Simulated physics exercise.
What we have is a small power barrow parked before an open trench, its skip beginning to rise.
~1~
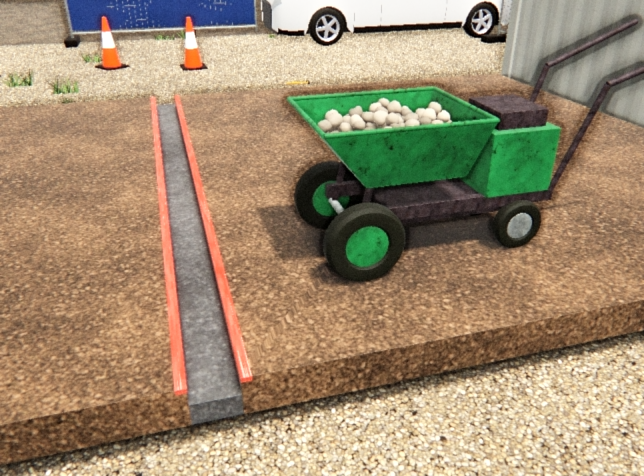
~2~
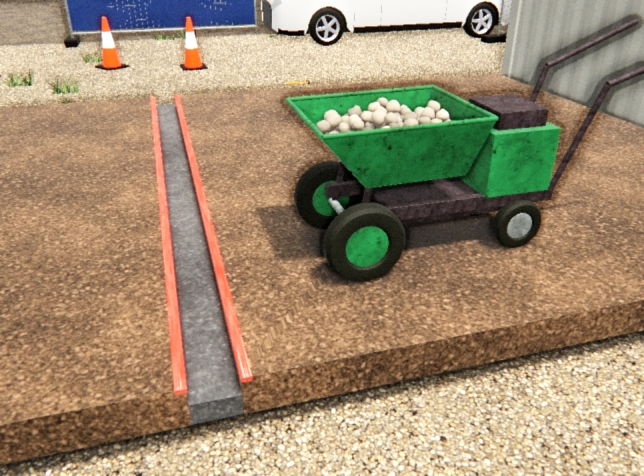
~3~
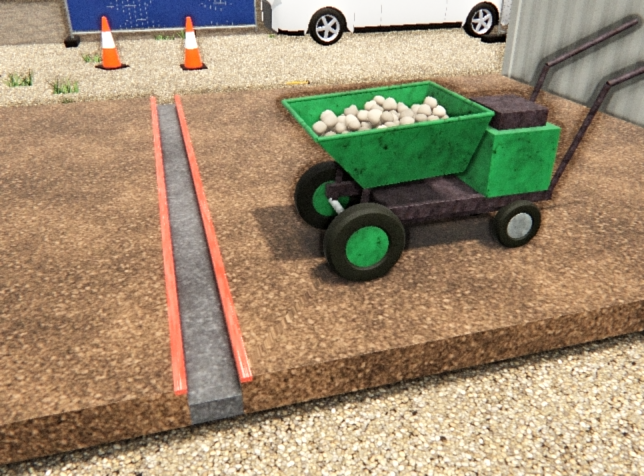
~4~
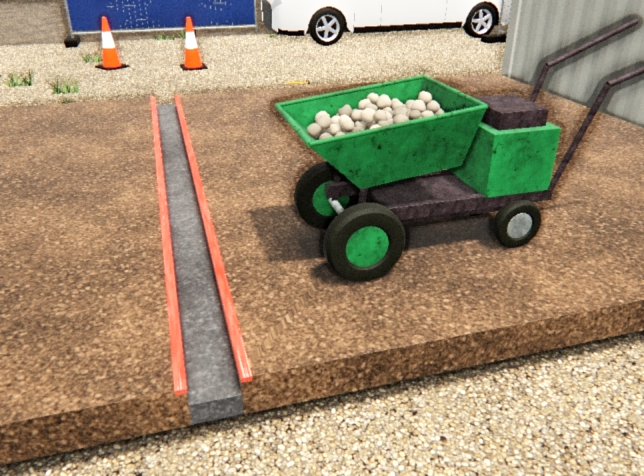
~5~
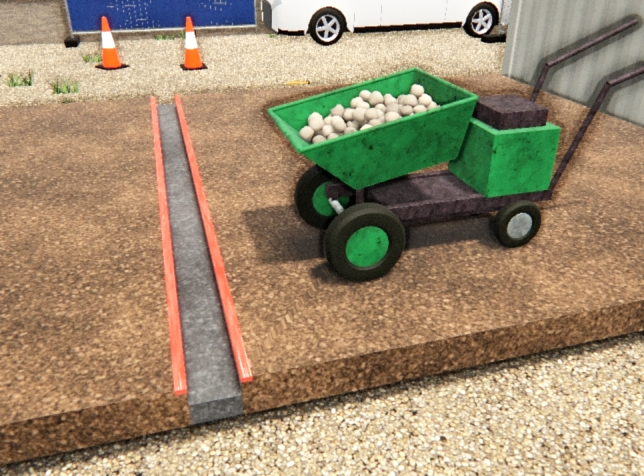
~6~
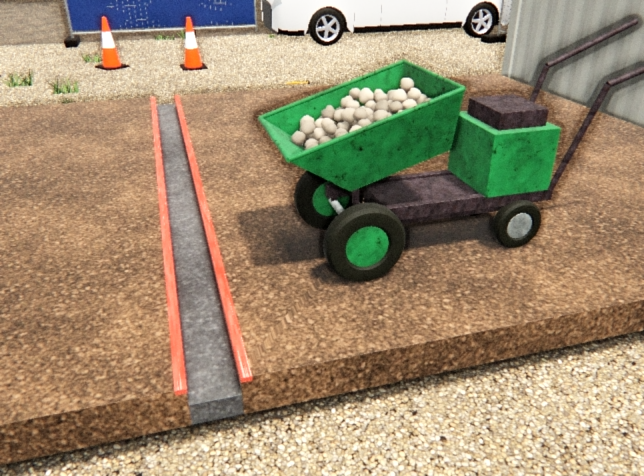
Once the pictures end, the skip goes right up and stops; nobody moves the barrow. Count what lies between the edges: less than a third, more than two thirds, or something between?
In the trench: Between a third and two thirds.
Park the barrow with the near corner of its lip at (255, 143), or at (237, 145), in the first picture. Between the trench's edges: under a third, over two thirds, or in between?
In turn: Less than a third; under a third.
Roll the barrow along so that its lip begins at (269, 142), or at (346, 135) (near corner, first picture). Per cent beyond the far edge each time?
The first gives 60 %, the second 10 %.
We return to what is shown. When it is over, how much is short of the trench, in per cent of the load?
Some 10 per cent.
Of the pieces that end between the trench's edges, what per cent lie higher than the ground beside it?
Near 50 %.
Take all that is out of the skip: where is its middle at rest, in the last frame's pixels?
Close to (194, 267).
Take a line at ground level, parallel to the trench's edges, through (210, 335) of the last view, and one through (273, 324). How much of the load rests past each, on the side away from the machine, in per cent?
Near 50 % and 80 %.
Shortly afterwards, skip tipped steeply; the whole lot in the skip.
Next, skip tipped right over; the bulk in the skip; a little short of the trench; near a quarter in or heaped over the trench; only a few falling.
Some moments later, skip tipped right over; near a quarter in the skip; a little short of the trench; near half in or heaped over the trench; a little beyond it.
In the end, skip tipped right over; near a quarter in the skip; a little short of the trench; near half in or heaped over the trench; a little beyond it.
